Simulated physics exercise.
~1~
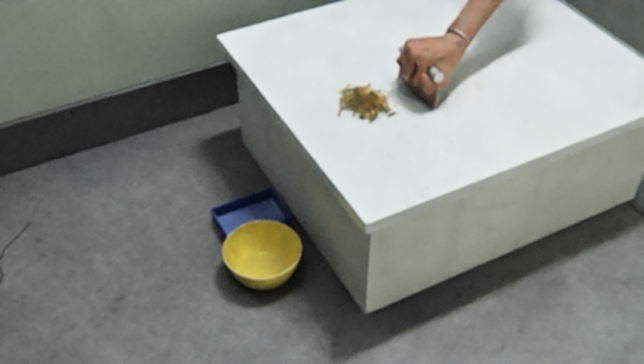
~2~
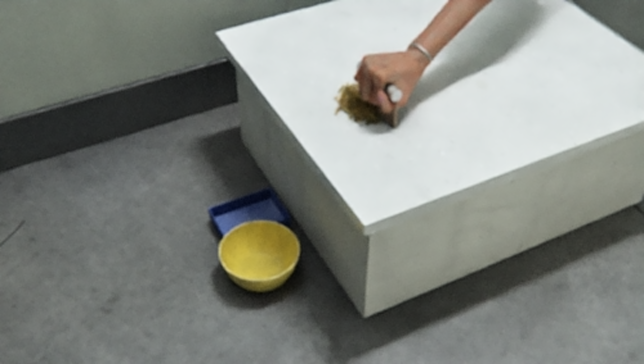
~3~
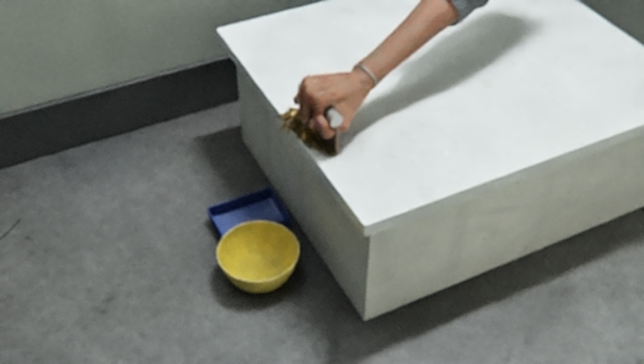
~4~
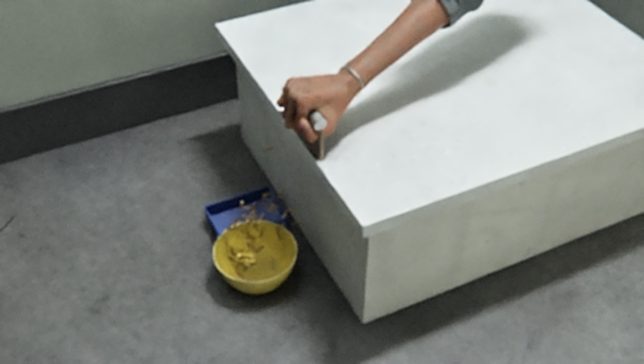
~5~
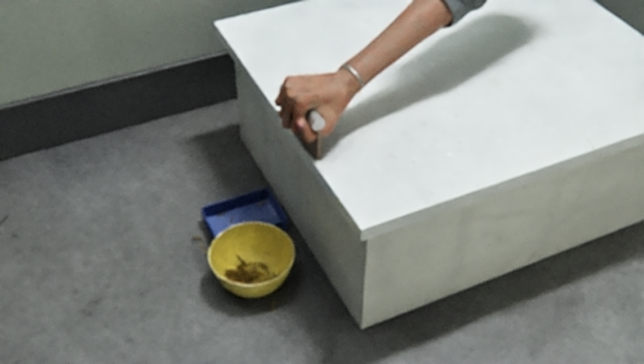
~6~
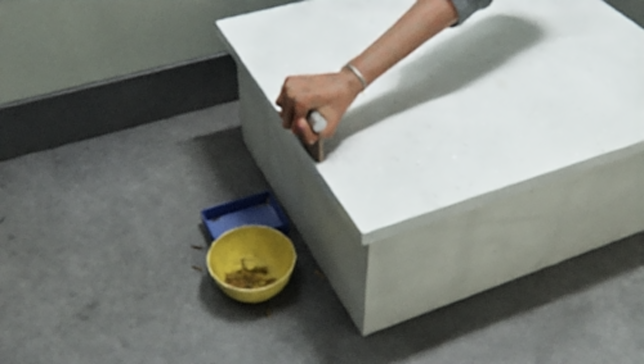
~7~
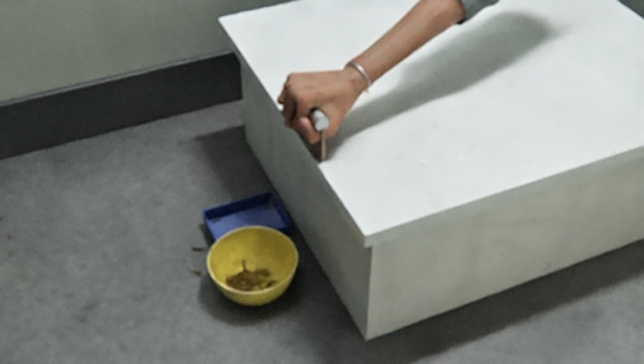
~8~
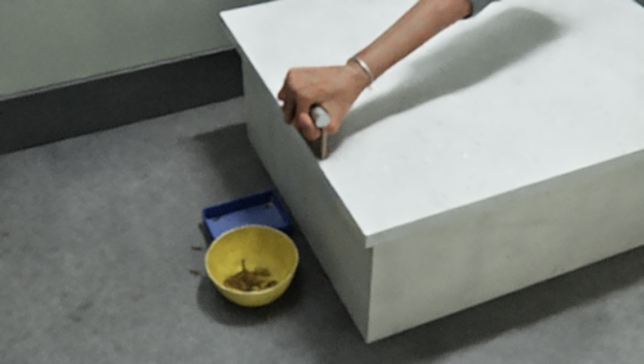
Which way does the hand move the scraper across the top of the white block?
The hand moves the scraper to the left, pushing the small pieces towards the block's edge above the bowl and tin.
